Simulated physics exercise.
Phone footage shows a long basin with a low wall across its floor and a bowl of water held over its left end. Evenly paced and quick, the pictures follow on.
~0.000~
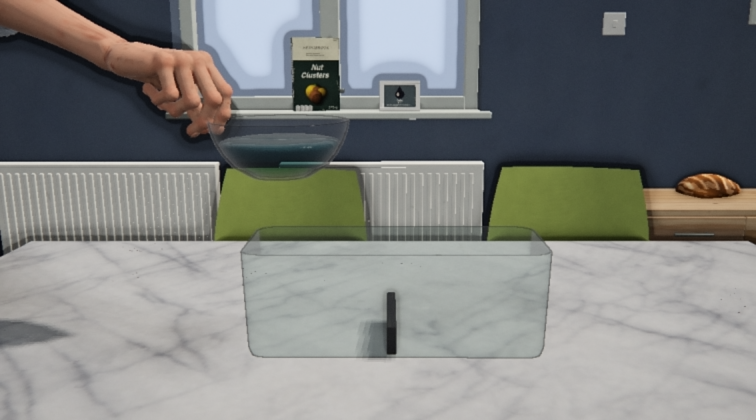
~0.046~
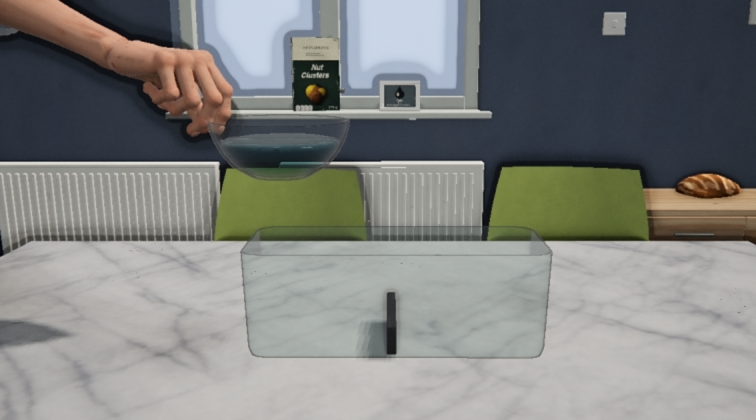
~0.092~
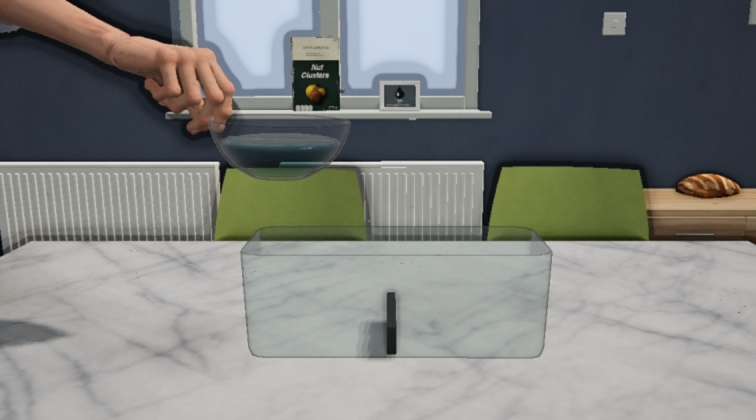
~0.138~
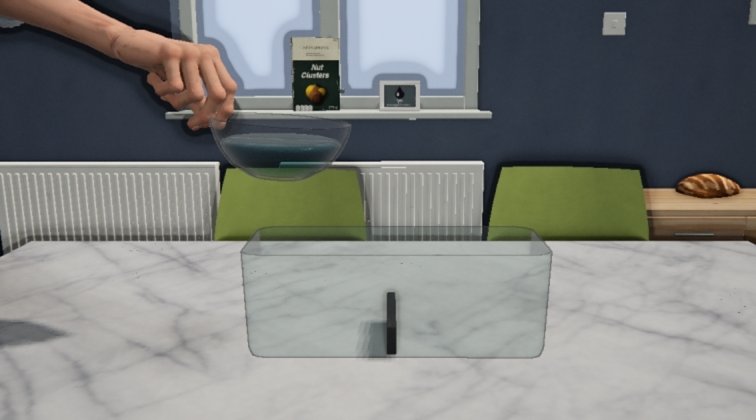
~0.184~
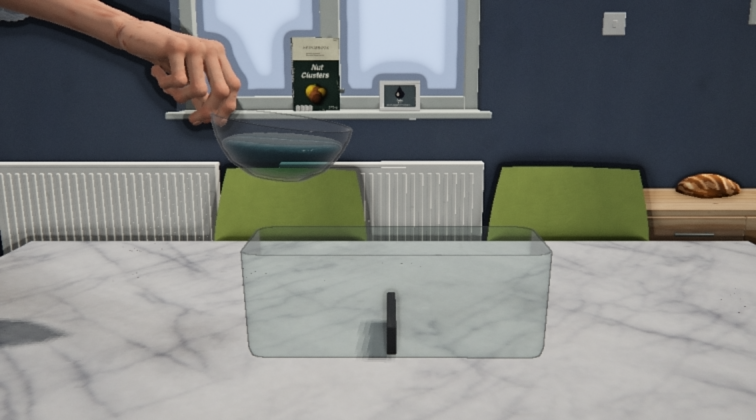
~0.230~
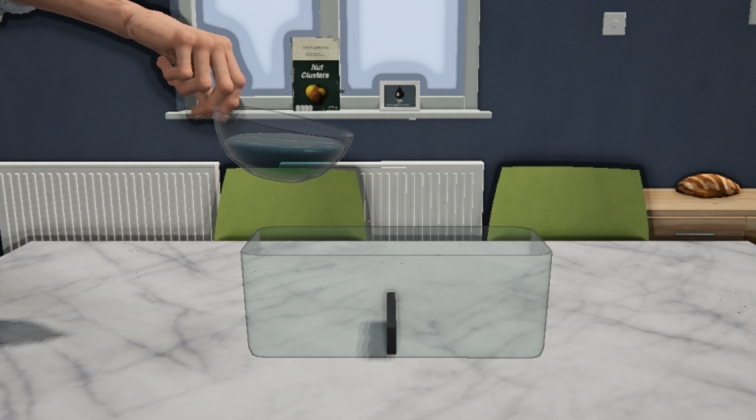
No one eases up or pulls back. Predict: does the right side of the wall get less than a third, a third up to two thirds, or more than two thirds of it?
It gets a third up to two thirds.
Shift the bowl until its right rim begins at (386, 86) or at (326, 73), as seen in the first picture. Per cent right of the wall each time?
About 85 and 25 per cent.
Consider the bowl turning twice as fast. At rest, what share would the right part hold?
About 35 per cent would end up there.
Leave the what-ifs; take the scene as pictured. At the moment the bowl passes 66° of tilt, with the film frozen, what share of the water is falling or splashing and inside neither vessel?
I'd put it near 35 per cent.
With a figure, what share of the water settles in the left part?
That is roughly 55 percent of it.
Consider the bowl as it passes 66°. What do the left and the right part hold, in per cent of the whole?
Left side: 10 in a hundred; right side: 10 in a hundred.
A moment on, the bowl is tipped part way and 43 per cent is still to pour, 9 is left of the wall and 12 right of it.
Next, the bowl is tipped on its side and 1 per cent is still to pour, 49 is left of the wall and 46 right of it.
Then the bowl is tipped on its side and 0 per cent is still to pour, 53 is left of the wall and 47 right of it.
Later the bowl is tipped on its side and 0 per cent is still to pour, 53 is left of the wall and 47 right of it.
At rest 53 per cent lies left of the wall, 47 right of it and 0 outside.
